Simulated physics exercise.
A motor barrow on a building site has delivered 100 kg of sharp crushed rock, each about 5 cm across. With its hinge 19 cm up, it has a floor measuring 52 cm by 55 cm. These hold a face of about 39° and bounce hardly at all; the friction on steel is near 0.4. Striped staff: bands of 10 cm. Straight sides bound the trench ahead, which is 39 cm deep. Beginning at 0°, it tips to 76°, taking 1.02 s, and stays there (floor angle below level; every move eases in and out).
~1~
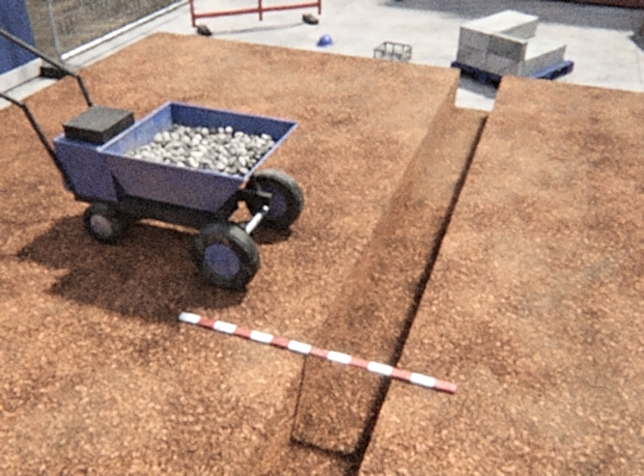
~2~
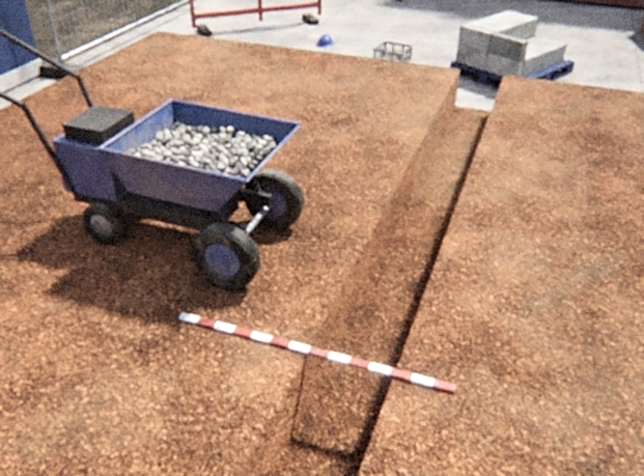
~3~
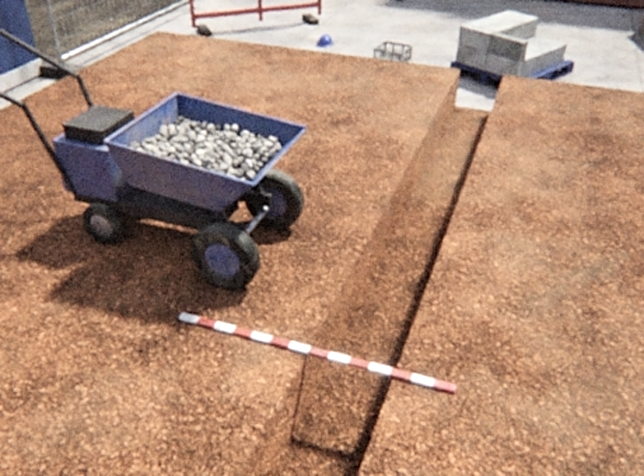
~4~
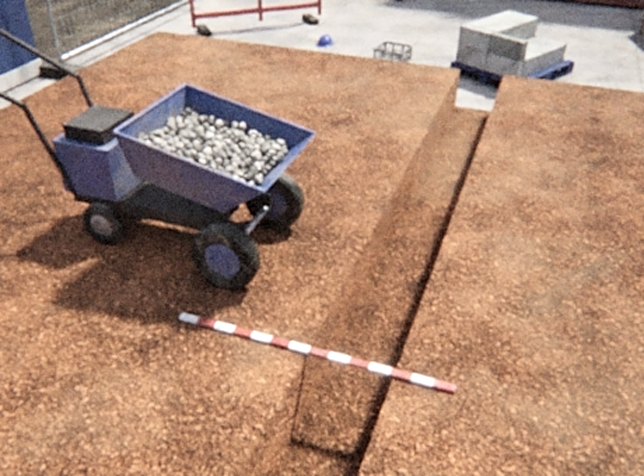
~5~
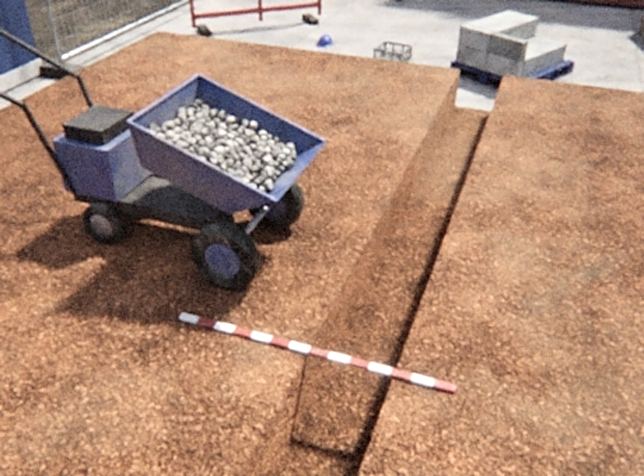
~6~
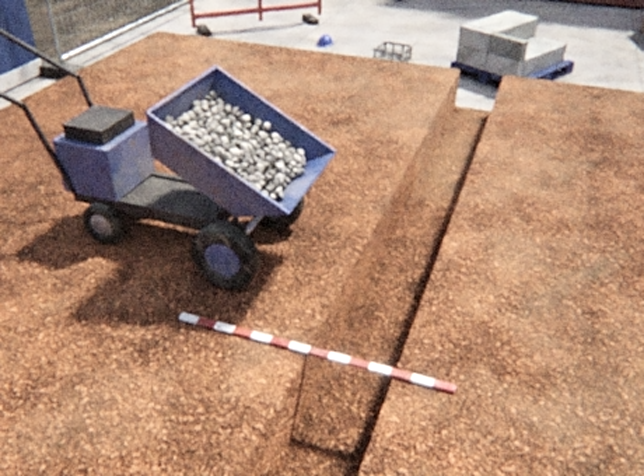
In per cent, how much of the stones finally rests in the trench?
Roughly 100 per cent of them.
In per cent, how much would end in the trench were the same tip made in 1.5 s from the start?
Close to 100 per cent then.
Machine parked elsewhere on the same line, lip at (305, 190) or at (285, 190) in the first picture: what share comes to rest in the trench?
I'd expect close to 60 per cent at the first and 85 per cent at the second.
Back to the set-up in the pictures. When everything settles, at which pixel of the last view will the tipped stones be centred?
Around (384, 329).
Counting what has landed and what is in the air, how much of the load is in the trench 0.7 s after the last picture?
About 40%.
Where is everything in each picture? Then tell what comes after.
In the first frame, the skip is at 0°, its lip at (244, 180); the top of the load is at (227, 146).
In the second frame, lip at (246, 181), floor tilted 2°, highest stones at (204, 140).
In the third frame, the skip is at 6°, its lip at (253, 185); the top of the load is at (185, 134).
In the fourth frame, the skip is at 12°, its lip at (264, 192); the top of the load is at (182, 124).
In the fifth frame, lip at (276, 201), floor tilted 20°, highest stones at (190, 115).
In the sixth frame, the skip is at 29°, its lip at (288, 214); the top of the load is at (204, 106).
Then, 0.3 s after the last picture the floor is at 64°, 100 % in the skip; the foremost stones are at (322, 233).
Then, 0.7 s after the last picture the floor is at 76°, 58 % in the skip, 1 % short of the trench, 41 % in the trench; the foremost stones are at (402, 353).
Then, 1.0 s after the last picture the floor is at 76°, 16 % in the skip, 1 % short of the trench, 83 % in the trench; the foremost stones are at (415, 337).
Then, 3.0 s after the last picture the floor is at 76°, 0 % in the skip, 100 % in the trench; the foremost stones are at (415, 340).
